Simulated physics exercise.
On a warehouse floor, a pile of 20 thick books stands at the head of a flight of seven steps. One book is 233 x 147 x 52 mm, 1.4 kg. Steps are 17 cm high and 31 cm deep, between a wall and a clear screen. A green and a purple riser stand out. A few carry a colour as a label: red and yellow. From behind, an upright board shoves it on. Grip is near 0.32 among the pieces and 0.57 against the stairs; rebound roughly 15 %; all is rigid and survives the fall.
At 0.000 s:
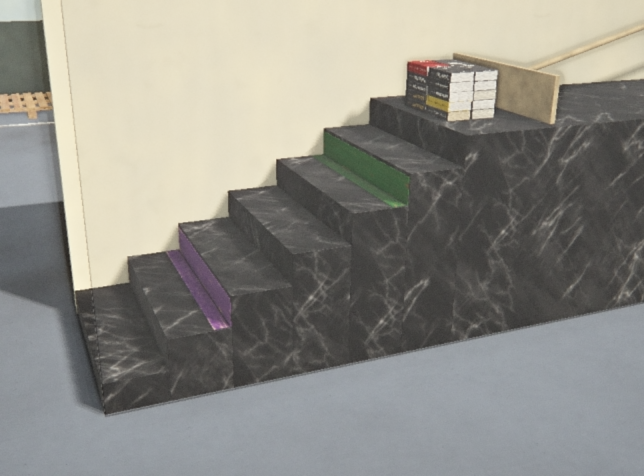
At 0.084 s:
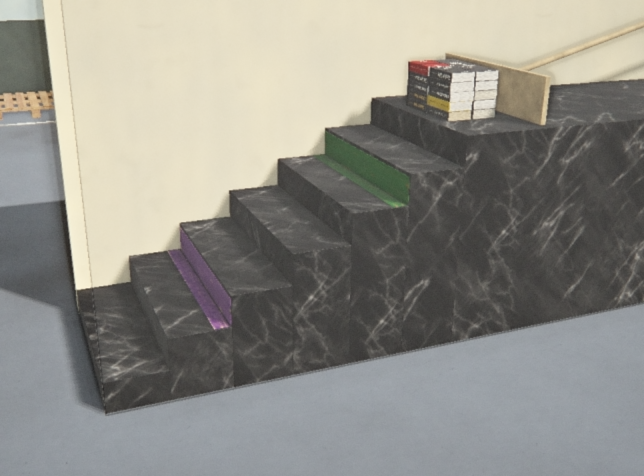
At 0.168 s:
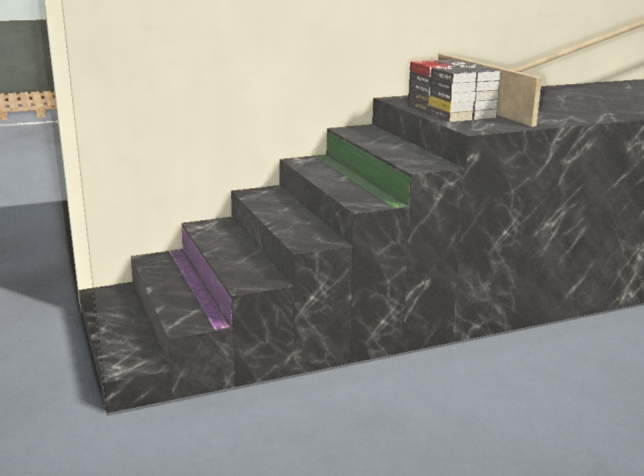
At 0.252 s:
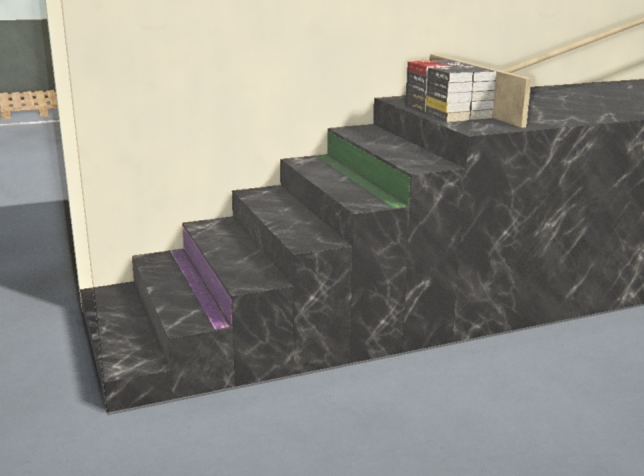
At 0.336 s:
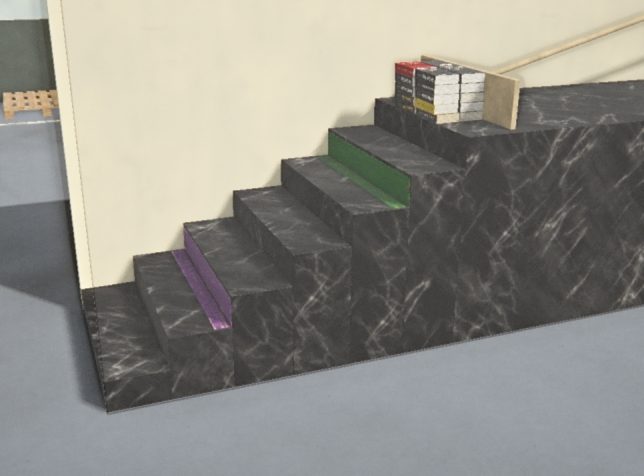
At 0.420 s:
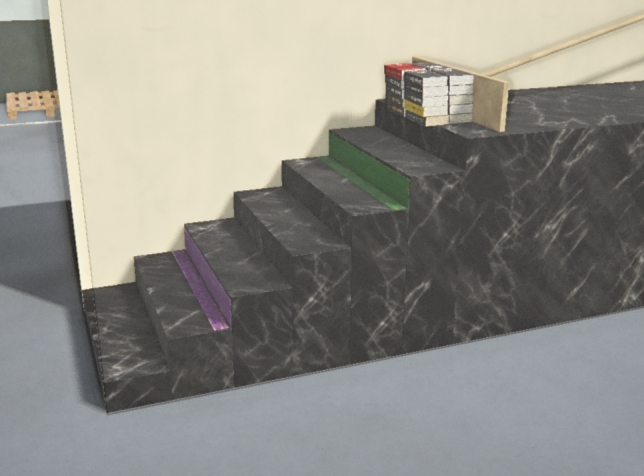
A neat stack of thick books, mostly black and white with a red one at the upper left and a yellow one lower down, sits atop dark, white-veined marble steps, seen from the side and slightly above. An upright wooden board stands to its right, with purple and green risers below and a cream wall behind. The board slides left, then pushes the stack along, as the camera shifts slightly.
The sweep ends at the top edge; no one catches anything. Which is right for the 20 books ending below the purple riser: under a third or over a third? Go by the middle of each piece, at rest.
Less than a third of them.
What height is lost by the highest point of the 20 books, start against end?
About 25 cm.
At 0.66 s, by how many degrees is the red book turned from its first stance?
About 15°.
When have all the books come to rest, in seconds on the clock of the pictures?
Around 3.0 s.
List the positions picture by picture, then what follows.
In the first picture (places mark the middle of the side facing us; the camera moves round a little), board (557, 86) 56 cm from the edge; green riser, near end, (391, 201); purple riser, near end, (216, 320); yellow book (460, 106); red book (417, 69); nothing disturbed.
Board (548, 86) 49 cm from the edge; red book (418, 68), in the second picture.
Board (538, 88) 42 cm from the edge; red book (419, 69), in the third picture.
Board (528, 89) 35 cm from the edge; yellow book (459, 107) shifted 24 mm; red book (417, 69) shifted 21 mm; 20 disturbed, none below the purple riser, in the fourth picture.
Board (517, 90) 29 cm from the edge; red book (404, 70) shifted 10 cm; yellow book (446, 109) shifted 10 cm; 20 disturbed, none below the purple riser, in the fifth picture.
Board (506, 93) 22 cm from the edge; green riser, near end, (392, 203); purple riser, near end, (217, 321); red book (393, 72) shifted 17 cm; yellow book (436, 111) shifted 16 cm; 20 disturbed, none below the purple riser, in the sixth picture.
After 0.66 s, none of the 20 books below the purple riser, 20 disturbed; red book leaning 15°, 16 cm lower; yellow book leaning 13°, 15 cm lower.
After 1.26 s, none of the 20 books below the purple riser, 20 disturbed; yellow book upside down; red book leaning 38°, 68 cm lower.
At rest (3.4 s), 3 of the 20 books below the purple riser; yellow book upside down; red book 1.22 m lower. That is 15 per cent. As the last picture would show them, middles, yellow book near (343, 186), red book near (108, 291).
